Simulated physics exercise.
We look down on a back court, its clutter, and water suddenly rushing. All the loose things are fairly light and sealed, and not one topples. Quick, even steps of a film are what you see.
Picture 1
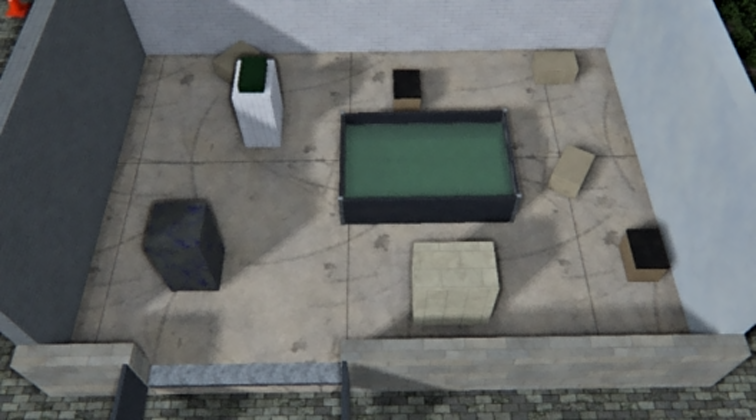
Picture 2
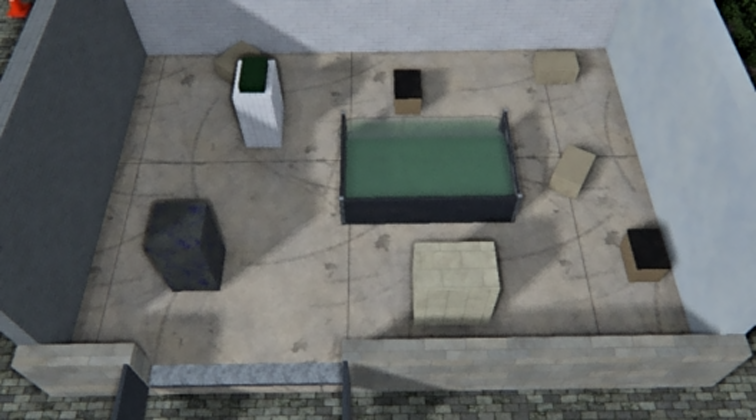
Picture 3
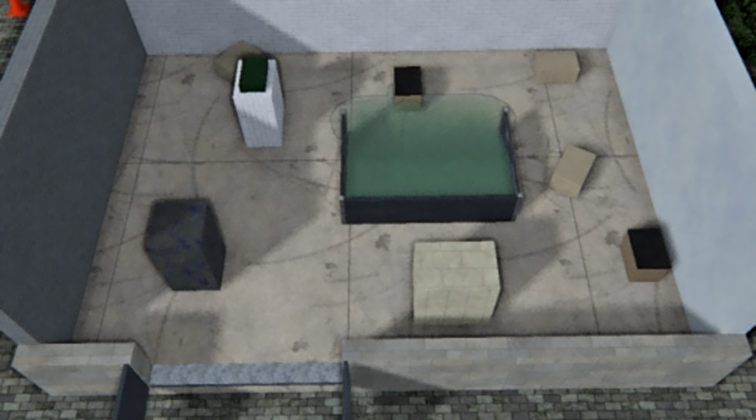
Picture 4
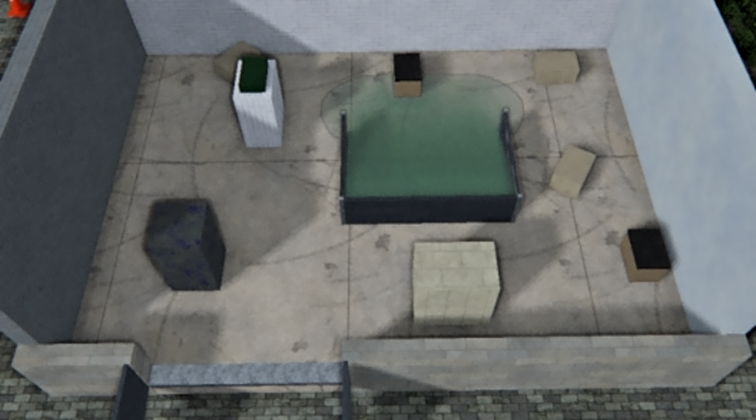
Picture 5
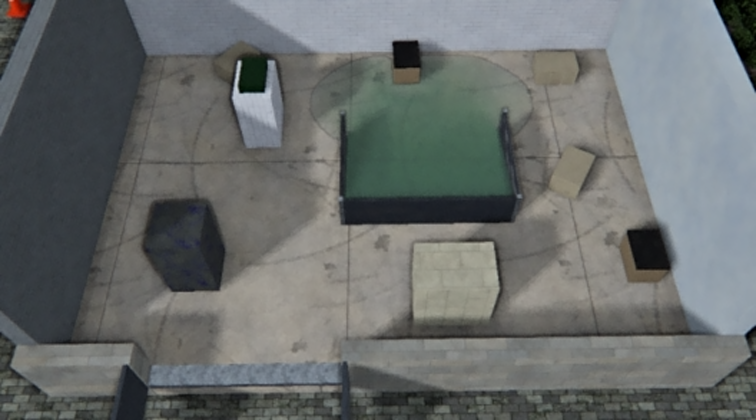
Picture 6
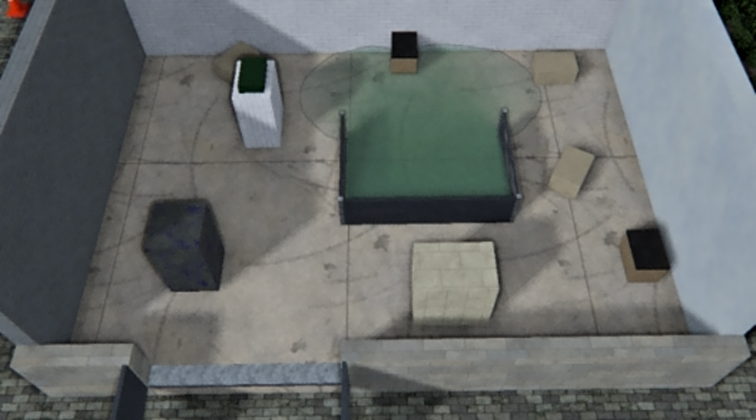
Green water burst out through the back of a dark-walled tank in a walled court and spread across the ground, pushing a small black-topped box back toward the white wall while the other blocks stayed put.
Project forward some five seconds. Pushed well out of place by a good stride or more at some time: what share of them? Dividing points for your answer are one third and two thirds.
Answer: A share of two thirds or more.
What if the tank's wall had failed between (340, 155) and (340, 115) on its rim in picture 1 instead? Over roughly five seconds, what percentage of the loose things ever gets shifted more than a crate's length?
Estimate: Roughly 0 per cent.
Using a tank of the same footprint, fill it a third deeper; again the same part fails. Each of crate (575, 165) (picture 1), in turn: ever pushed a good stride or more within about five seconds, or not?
Regarding the one you named: Never got there.
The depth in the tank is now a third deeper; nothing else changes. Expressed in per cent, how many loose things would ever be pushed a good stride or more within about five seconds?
Share moved: Approx. 80 percent.
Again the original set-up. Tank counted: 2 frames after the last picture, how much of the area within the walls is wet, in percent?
I'd put it at some 25 per cent.
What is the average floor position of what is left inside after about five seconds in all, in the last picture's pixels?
Near (414, 193).
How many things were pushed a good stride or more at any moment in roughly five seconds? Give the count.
4 of them.
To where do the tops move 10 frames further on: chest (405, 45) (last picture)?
About (371, 39).
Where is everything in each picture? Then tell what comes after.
The first picture shows a chest at (407, 83), on the bottom; a crate at (557, 60), on the bottom; 0 of 5 have shifted.
The second picture shows a chest at (408, 83) rests on the ground; a crate at (557, 60), on the bottom; 0 of 5 have shifted.
The third picture shows a chest at (408, 79), on the bottom, close to its start; a crate at (558, 60) rests on the ground; 1 of 5 have shifted.
The fourth picture shows a chest at (407, 66) rests on the ground, a stride from its start; a crate at (558, 60) rests on the ground; 1 of 5 have shifted.
The fifth picture shows a chest at (406, 53), on the bottom, a stride from its start; a crate at (557, 61) rests on the ground; 1 of 5 have shifted.
The sixth picture shows a chest at (404, 43) floats, a stride from its start; a crate at (557, 61), on the bottom; 1 of 5 have shifted.
A moment on, 1 of 5 are well off their spots; 1 afloat.
Next, 1 of 5 are well off their spots; 1 afloat.
Later, 3 of 5 are well off their spots; 1 afloat.
In the end, 4 of 5 are well off their spots, and 4 have been at some point; 2 afloat.
